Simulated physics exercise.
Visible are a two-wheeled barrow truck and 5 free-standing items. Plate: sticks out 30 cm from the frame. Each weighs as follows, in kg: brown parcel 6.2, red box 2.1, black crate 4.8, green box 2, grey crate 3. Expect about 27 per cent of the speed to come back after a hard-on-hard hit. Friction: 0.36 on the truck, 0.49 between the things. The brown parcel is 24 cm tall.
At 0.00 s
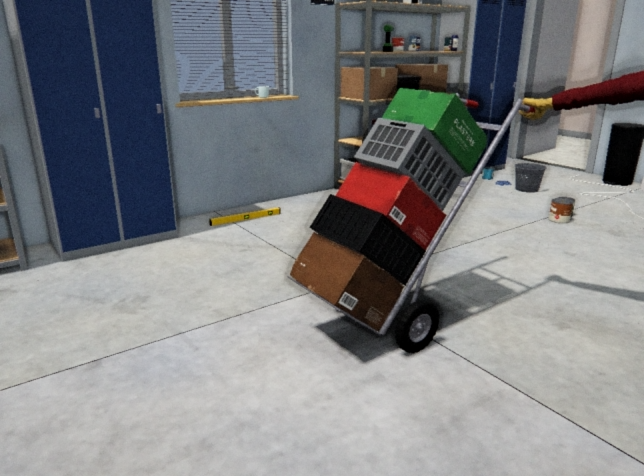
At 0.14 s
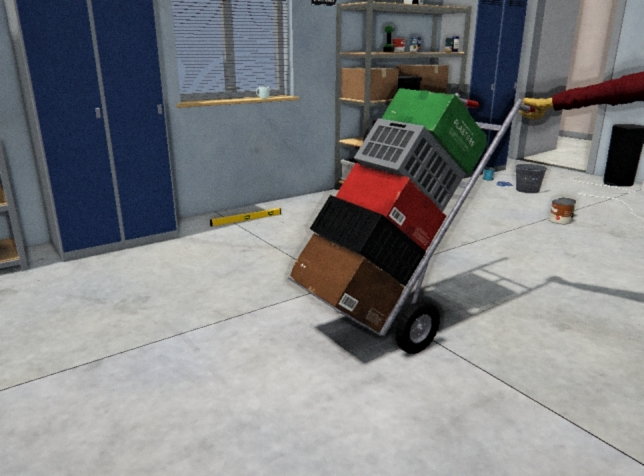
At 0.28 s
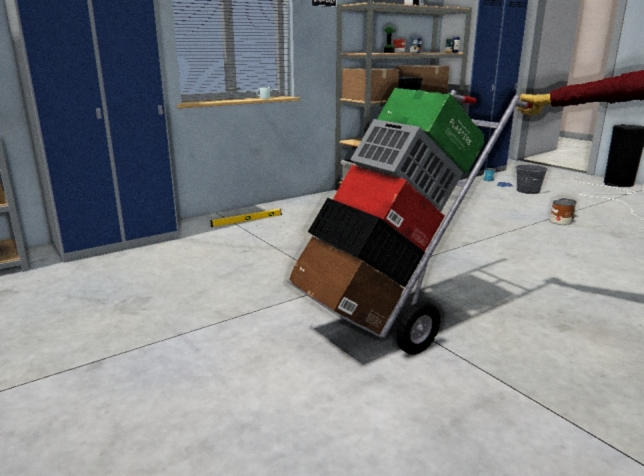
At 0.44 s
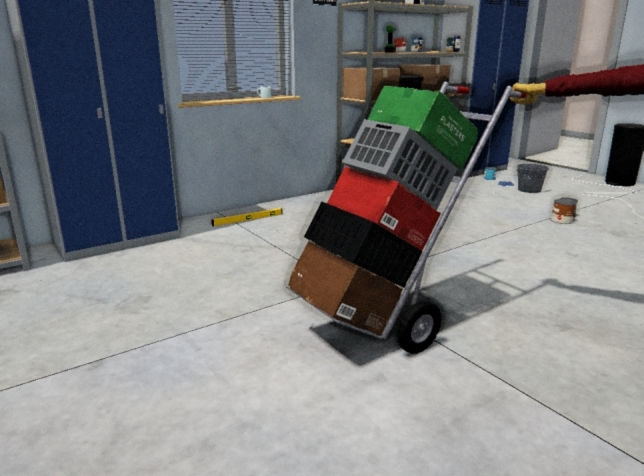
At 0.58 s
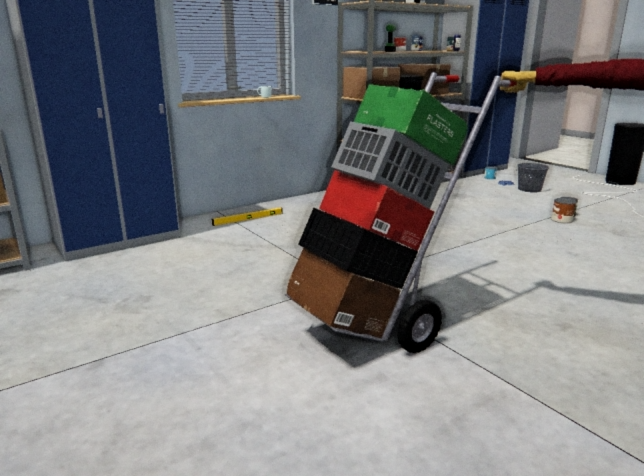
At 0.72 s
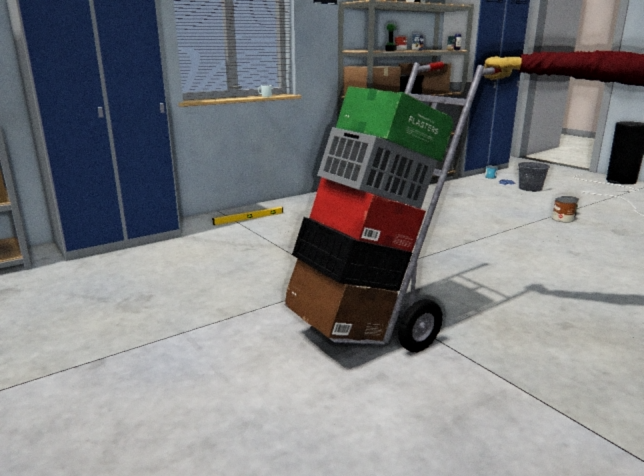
A gloved hand in a red sleeve raising a leaning hand truck stacked with five boxes and crates steadily toward upright.
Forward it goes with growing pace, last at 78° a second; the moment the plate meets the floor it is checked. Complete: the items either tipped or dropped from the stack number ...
... zero.
Around 1.12 s, truck upright; red box shifted 2 cm near (331, 240); green box shifted 5 cm; grey crate shifted 3 cm.
Around 1.42 s, truck upright; red box shifted 3 cm near (330, 240); green box shifted 6 cm; grey crate shifted 4 cm.
Finally (1.9 s), all 5 still in place (within 10 cm). Final places as that camera would see them, brown parcel near (335, 321), red box near (335, 240).
